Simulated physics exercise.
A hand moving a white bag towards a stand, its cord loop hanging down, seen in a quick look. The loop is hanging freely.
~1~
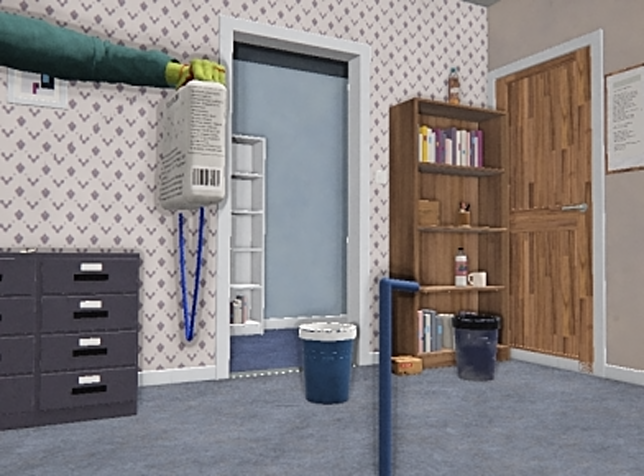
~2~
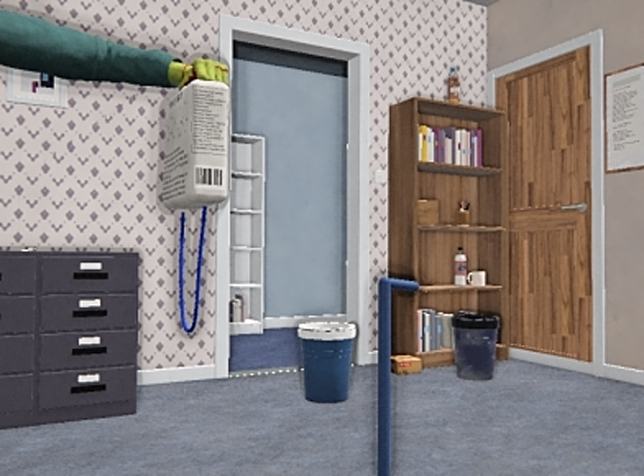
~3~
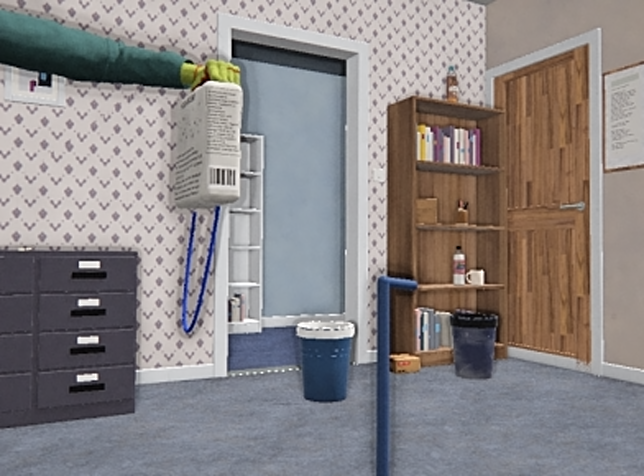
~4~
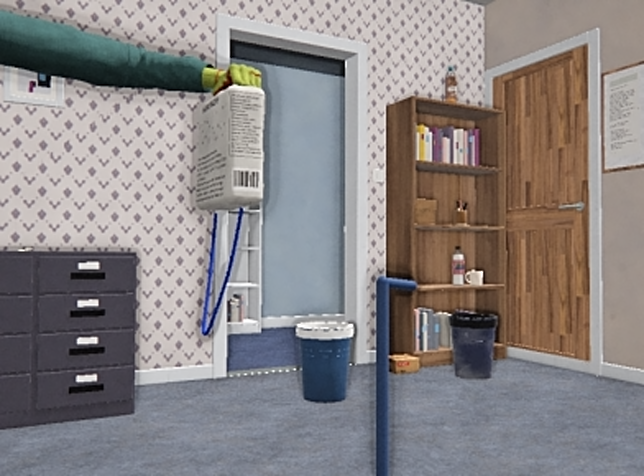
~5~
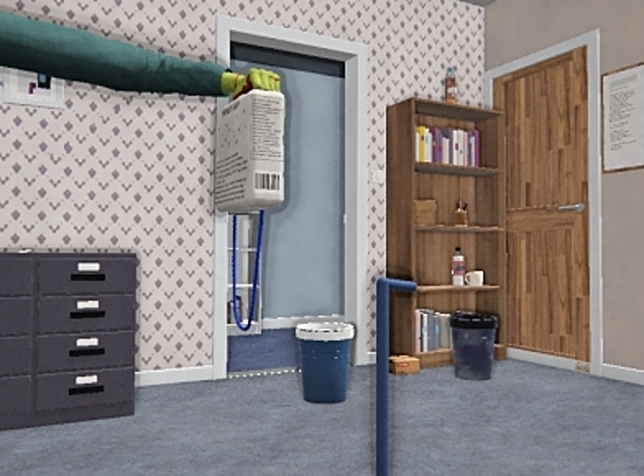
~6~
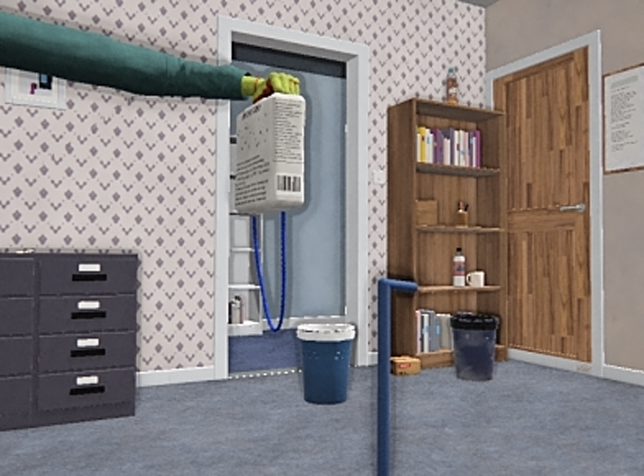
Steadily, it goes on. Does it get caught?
No: Most likely it will carry on unhindered past the post.
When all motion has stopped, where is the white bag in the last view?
It settles around (484, 178).
Then, 1.44 s on from there, bag past the post near (415, 172).
Then, 2.16 s on from there, bag past the post near (476, 177).
In the end, bag past the post near (484, 178). The white bag comes away clean.
